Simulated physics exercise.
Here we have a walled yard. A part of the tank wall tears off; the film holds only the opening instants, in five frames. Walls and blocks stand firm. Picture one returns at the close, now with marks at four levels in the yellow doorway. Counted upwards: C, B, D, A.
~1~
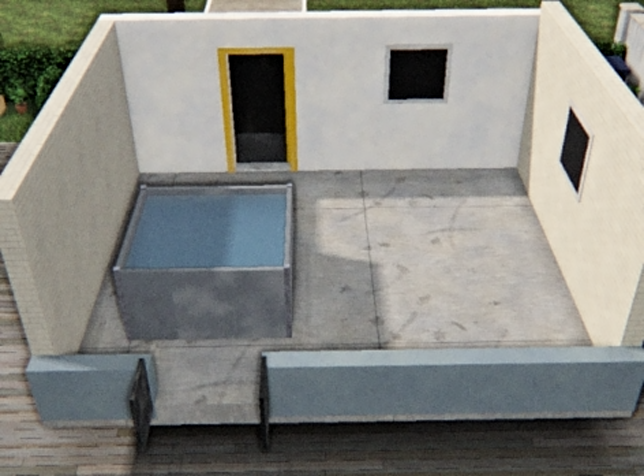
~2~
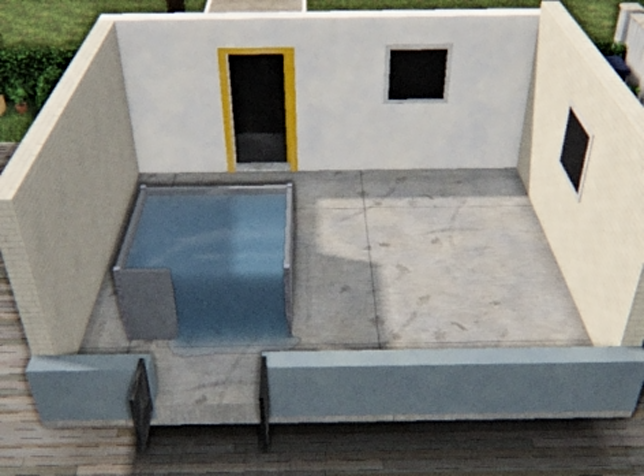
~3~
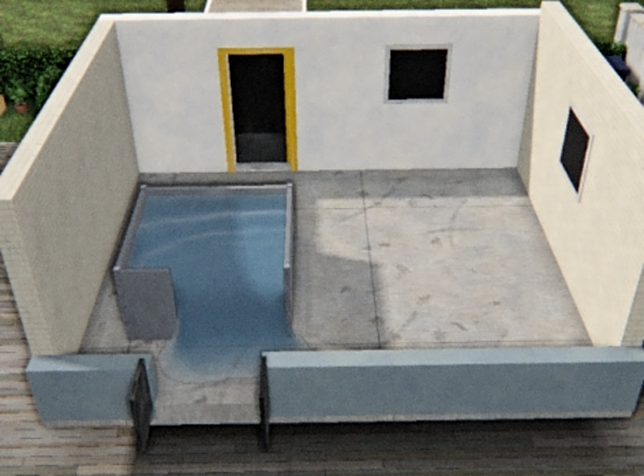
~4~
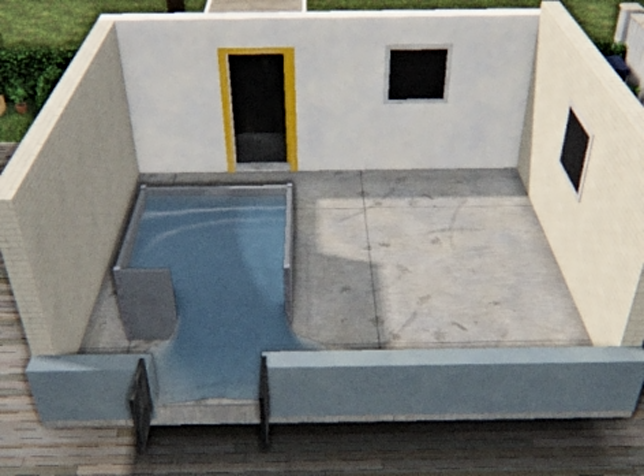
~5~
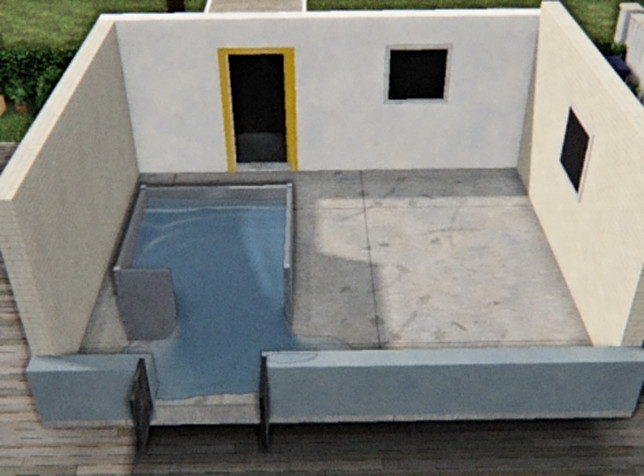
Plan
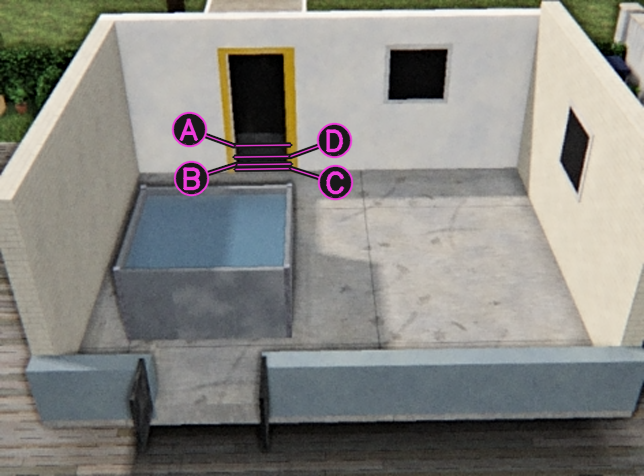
In a walled yard with a yellow-framed doorway and an open gate, water sits still in a gray tank at the left. Part of the tank's front side disappears, and water pours through the gap onto the concrete, then spreads forward to the gateway, while the right side stays dry.
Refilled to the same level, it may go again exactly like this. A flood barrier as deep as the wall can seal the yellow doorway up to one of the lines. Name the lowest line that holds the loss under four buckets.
I would pick line C.
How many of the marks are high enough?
All of them.
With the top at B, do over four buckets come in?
No.
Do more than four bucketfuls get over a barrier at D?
No.
On the marked copy, A at (262, 145); B at (263, 164); C at (263, 169); D at (262, 156); from the bottom up C, B, D, A.
With A, nothing gets over.
With B, nothing gets over.
With C, nothing gets over.
With D, nothing gets over.
